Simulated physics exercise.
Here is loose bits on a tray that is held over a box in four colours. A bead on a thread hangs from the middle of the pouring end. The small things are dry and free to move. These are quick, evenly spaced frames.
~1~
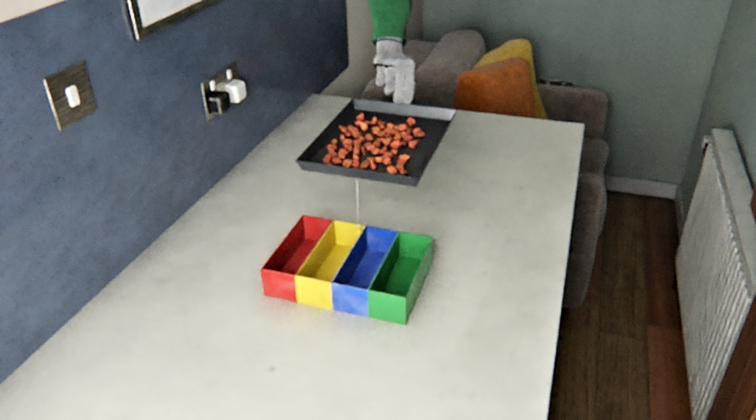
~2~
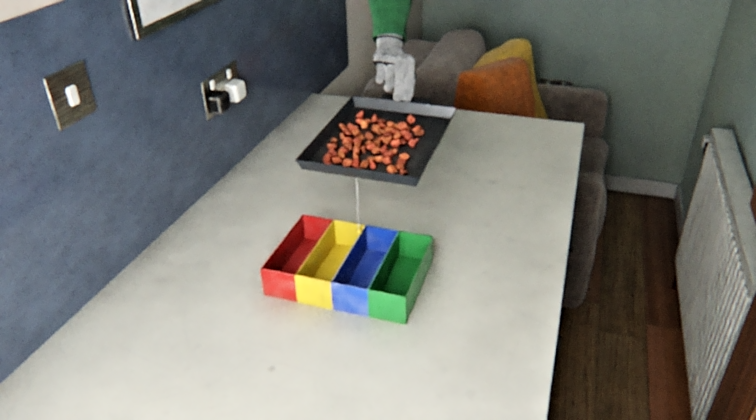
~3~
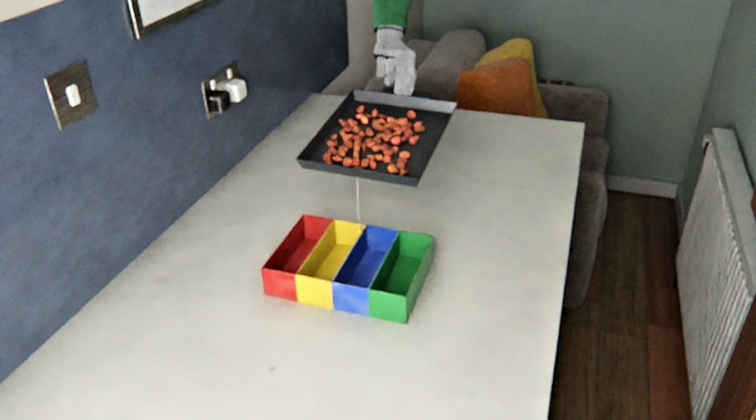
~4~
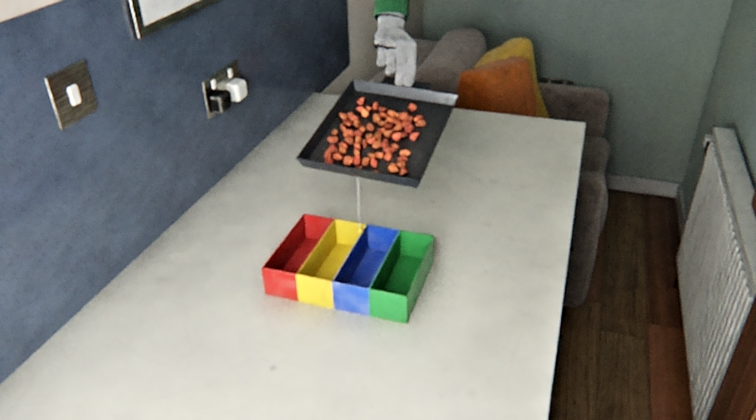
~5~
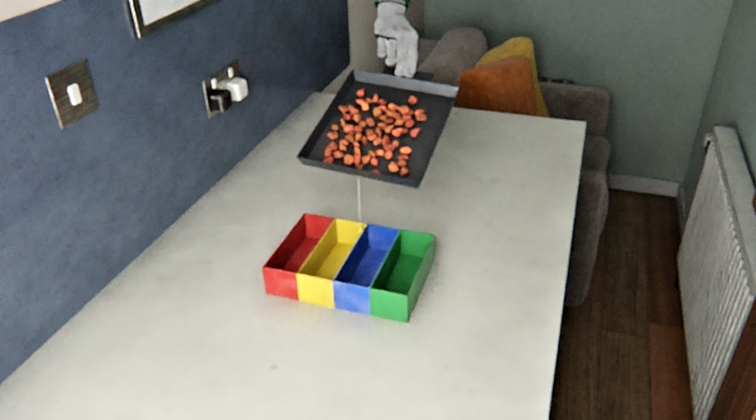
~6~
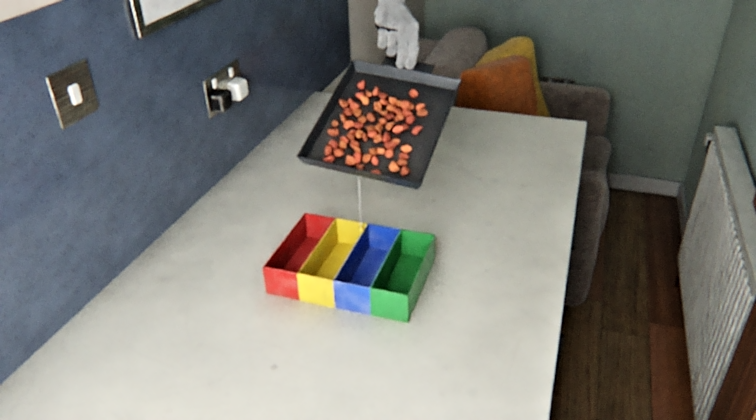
A dark tray scattered with reddish-brown bits hangs over a pale tabletop in a room with a blue wall, sockets and a grey sofa, seen from above at an angle. Below its near edge, a thin thread hangs above an open box with red, yellow, blue and green cells from left to right. A pale-gloved, green-sleeved hand steadily raises the tray's far end, tilting it toward the viewer, while the bits barely shift and the camera stays still.
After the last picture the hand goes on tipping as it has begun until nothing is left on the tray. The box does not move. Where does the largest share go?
Most goes to the green cell.
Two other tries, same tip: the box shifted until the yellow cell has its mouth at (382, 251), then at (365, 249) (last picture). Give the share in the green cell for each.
First some 0, then 20 per cent.
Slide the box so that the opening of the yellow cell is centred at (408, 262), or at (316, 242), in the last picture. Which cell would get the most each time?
First the yellow one, then green.
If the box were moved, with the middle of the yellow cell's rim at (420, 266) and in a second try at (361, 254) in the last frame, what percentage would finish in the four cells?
First some 80, then 100 per cent.
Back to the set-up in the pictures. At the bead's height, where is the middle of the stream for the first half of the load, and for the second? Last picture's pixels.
First near (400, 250), later near (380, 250).
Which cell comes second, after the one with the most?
Second comes blue.
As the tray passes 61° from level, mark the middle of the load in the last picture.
Around (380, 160).
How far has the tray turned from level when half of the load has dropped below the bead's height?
At some 95 degrees.
Just after the last frame, tray tipped steeply; almost all on the tray; just a few falling or outside the box.
A moment on, tray tipped right over; roughly a quarter on the tray; roughly a third in the green cell; about a tenth in the blue cell; just a few in the yellow cell; roughly a quarter falling or outside the box.
Further on, tray tipped past a quarter turn; roughly half in the green cell; roughly a third in the blue cell; about a tenth in the yellow cell; about a tenth falling or outside the box.
When it is over, tray tipped past a quarter turn; roughly half in the green cell; roughly a third in the blue cell; about a tenth in the yellow cell; not one in the red cell; about a tenth outside the box.
